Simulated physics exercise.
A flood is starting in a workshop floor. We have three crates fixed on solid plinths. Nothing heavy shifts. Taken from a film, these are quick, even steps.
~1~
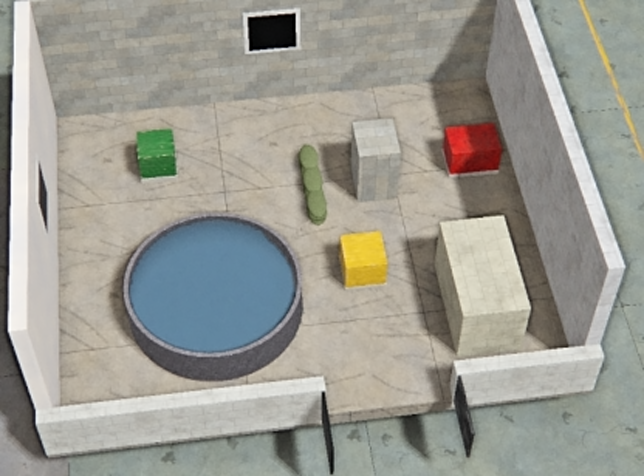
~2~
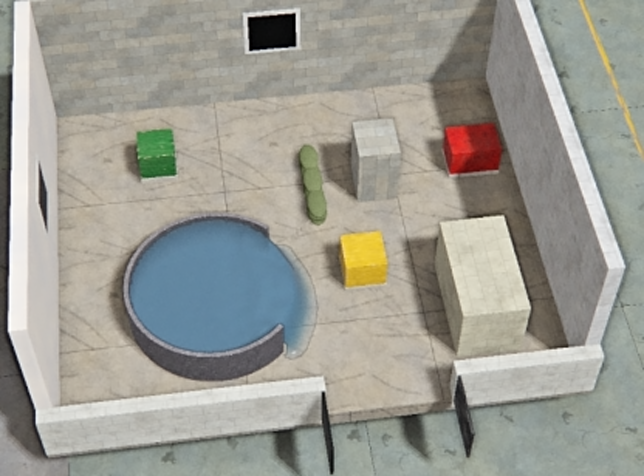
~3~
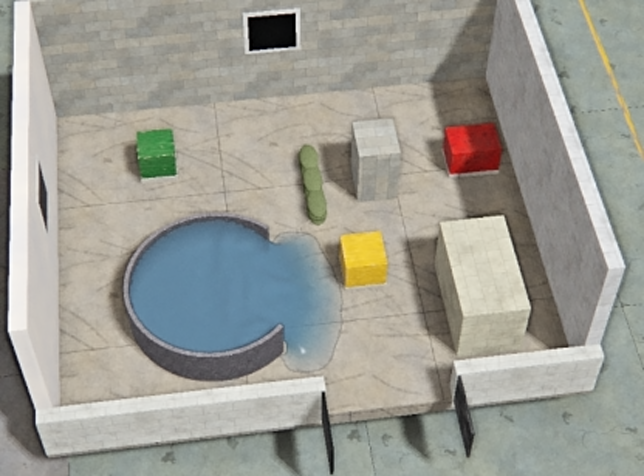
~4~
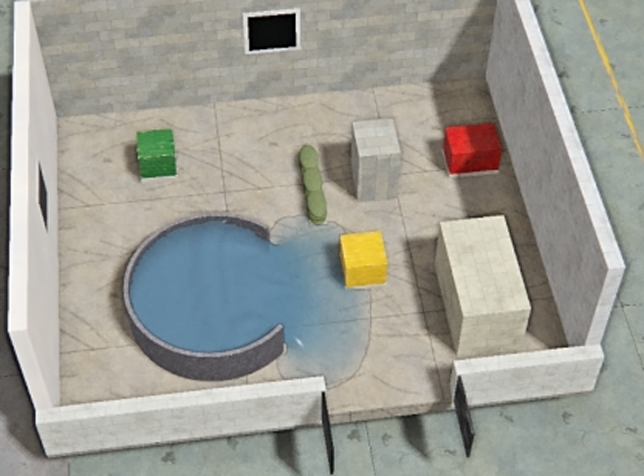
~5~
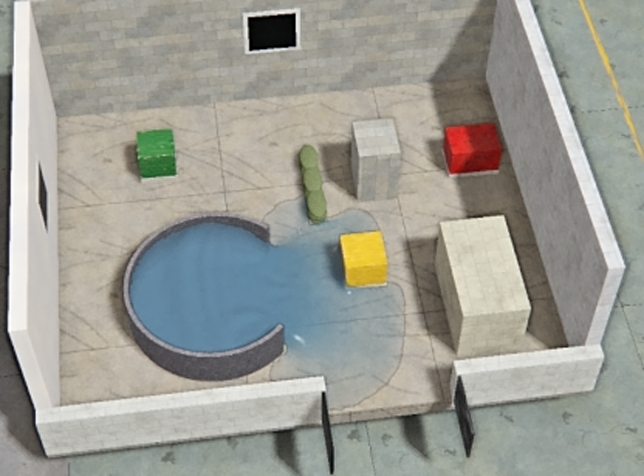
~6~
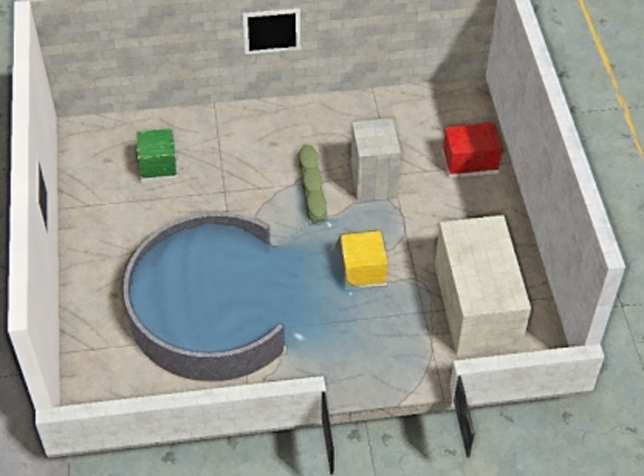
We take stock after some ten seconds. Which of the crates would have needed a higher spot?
As I see it, the red crate is not protected by its plinth; the yellow crate is not protected by its plinth; the green crate is protected by its plinth.
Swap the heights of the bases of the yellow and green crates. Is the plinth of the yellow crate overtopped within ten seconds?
As it turns out, the yellow crate gets reached.
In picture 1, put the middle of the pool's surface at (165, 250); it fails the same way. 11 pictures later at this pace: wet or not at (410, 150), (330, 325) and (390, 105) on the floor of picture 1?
As listed: Clear, flooded, no water.
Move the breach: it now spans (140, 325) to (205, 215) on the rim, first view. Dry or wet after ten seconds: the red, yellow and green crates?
Red gets drenched, yellow gets drenched, green gets drenched.
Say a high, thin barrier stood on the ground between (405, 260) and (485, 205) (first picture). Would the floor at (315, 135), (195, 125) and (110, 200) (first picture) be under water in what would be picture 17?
Outcome by spot, in order - watered, unwatered, unwatered.
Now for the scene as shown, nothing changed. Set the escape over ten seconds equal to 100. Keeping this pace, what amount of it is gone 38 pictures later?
I'd put it near 75 in a hundred.
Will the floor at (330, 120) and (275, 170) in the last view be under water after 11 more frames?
Result, in sequence: Waterlogged; waterlogged.
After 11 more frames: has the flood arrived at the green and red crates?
Green crate dry; red crate wet.
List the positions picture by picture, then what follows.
Still water in the round tank at (213, 284), in the first frame.
The front is at (288, 355), out from the gap at (297, 292), in the second frame.
The front is at (298, 367), out from the gap at (297, 292), in the third frame.
Water pours out at (297, 293) and has run to a hidden place, in the fourth frame.
Water pours out at (297, 294) and has run to a hidden place, in the fifth frame.
The front is at (380, 202), out from the gap at (297, 294), in the sixth frame.
A moment on, water covers 30 % of the floor; the red crate water round its plinth, the yellow crate water round its plinth, the green crate not reached.
Next, water covers 40 % of the floor; the red crate water round its plinth, the yellow crate water round its plinth, the green crate not reached.
Then, water covers 60 % of the floor; the red crate water round its plinth, the yellow crate water round its plinth, the green crate water round its plinth.
Later, water covers 70 % of the floor; the red crate water round its plinth, the yellow crate water round its plinth, the green crate water round its plinth.
In the end, water covers 85 % of the floor; the red crate was topped, the yellow crate was topped, the green crate stayed above the water.
